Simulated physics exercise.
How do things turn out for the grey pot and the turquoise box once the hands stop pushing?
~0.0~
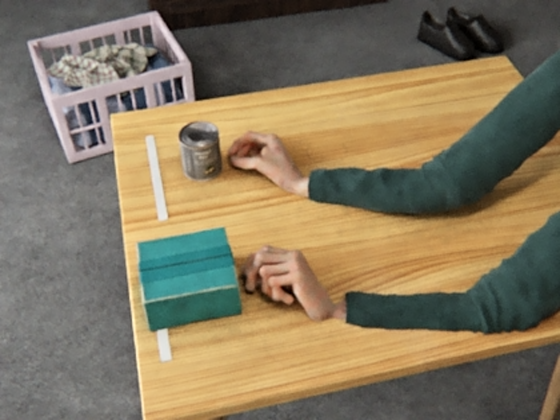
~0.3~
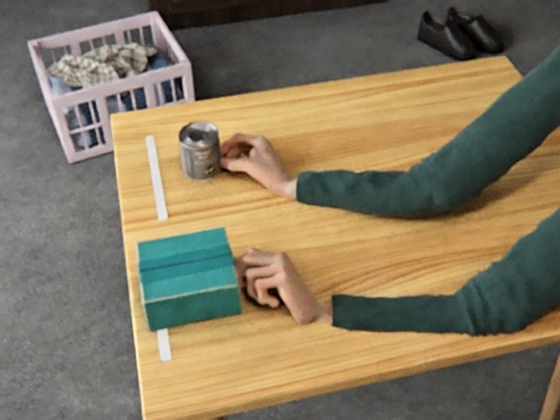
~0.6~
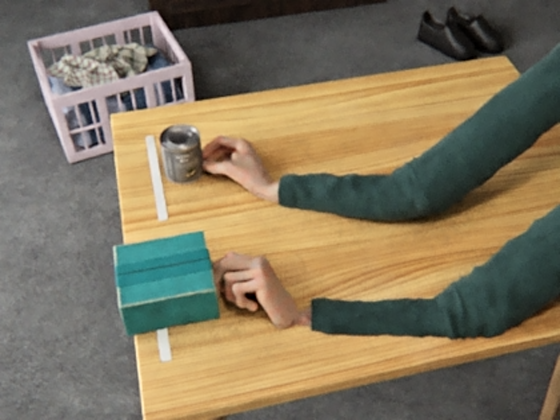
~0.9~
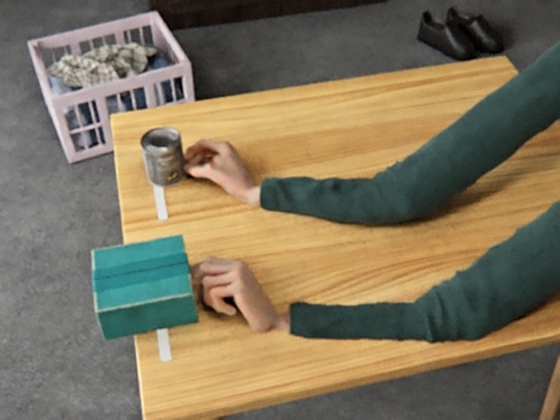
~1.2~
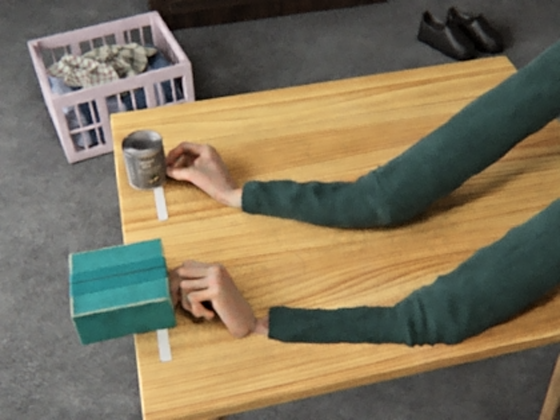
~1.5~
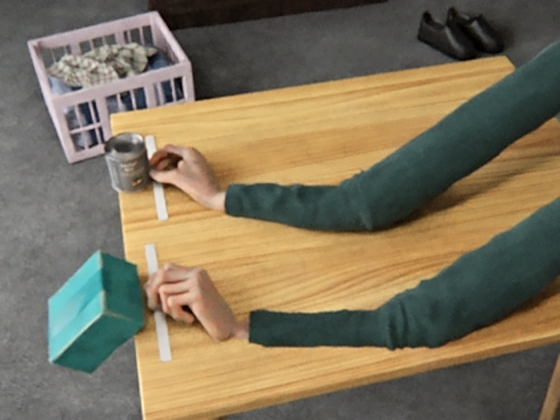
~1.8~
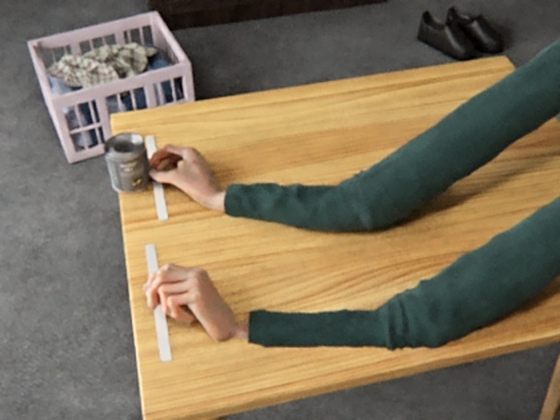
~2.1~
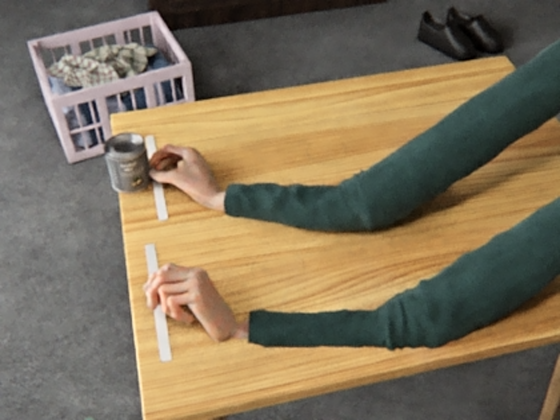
The grey pot stays on the table, right at its left edge. The turquoise box tips over the edge and falls off the table.
